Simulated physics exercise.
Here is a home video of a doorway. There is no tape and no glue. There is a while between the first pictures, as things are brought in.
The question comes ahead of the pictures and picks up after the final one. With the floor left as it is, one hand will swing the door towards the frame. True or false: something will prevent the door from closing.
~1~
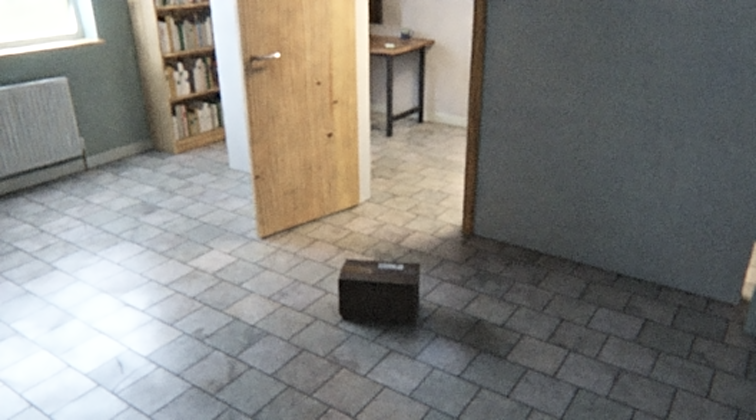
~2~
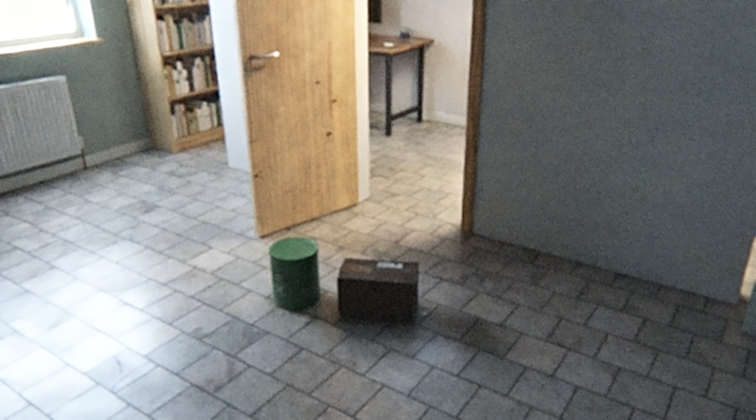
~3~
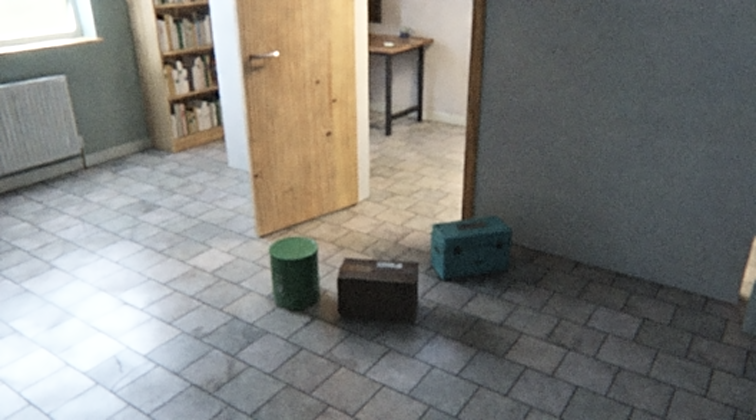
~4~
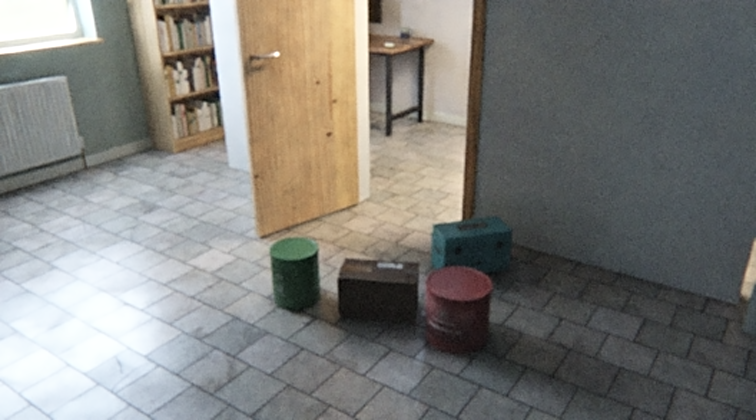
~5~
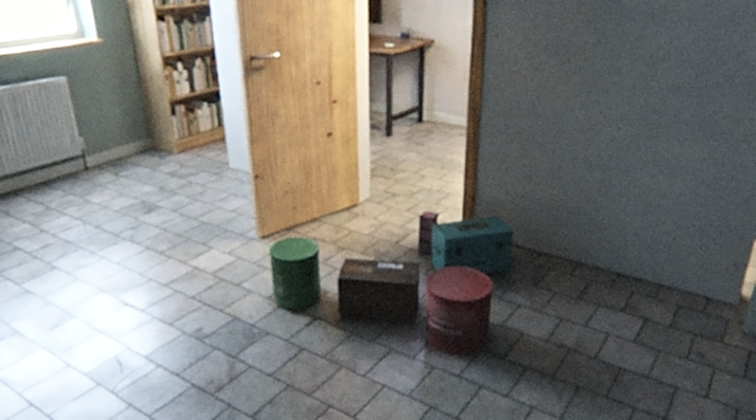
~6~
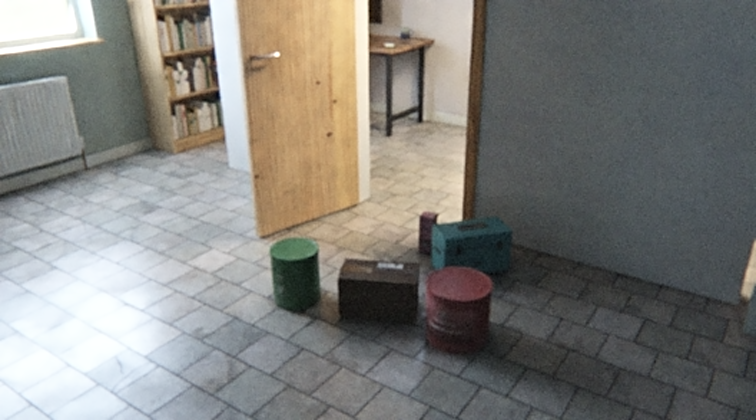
False.
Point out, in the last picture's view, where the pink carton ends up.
Close to (445, 234) in the last picture.
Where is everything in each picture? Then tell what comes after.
The first picture shows door wide open and still.
The second picture shows door wide open and still; brown parcel (379, 290).
The third picture shows door wide open and still; green pail (295, 273); turquoise toolbox (471, 247).
The fourth picture shows door wide open and still; brown parcel (379, 290); red pail (458, 310).
The fifth picture shows door wide open and still; green pail (296, 274); turquoise toolbox (471, 248).
The sixth picture shows door wide open and still; pink carton (428, 232); brown parcel (379, 291).
Then, 1.00 s on from there, open by 57°.
Then, 1.50 s on from there, open by 20°; pink carton shifted about its own width near (441, 233).
In the end, open by 0°; all 5 unmoved. At the end, from the last picture's camera, pink carton near (445, 234).
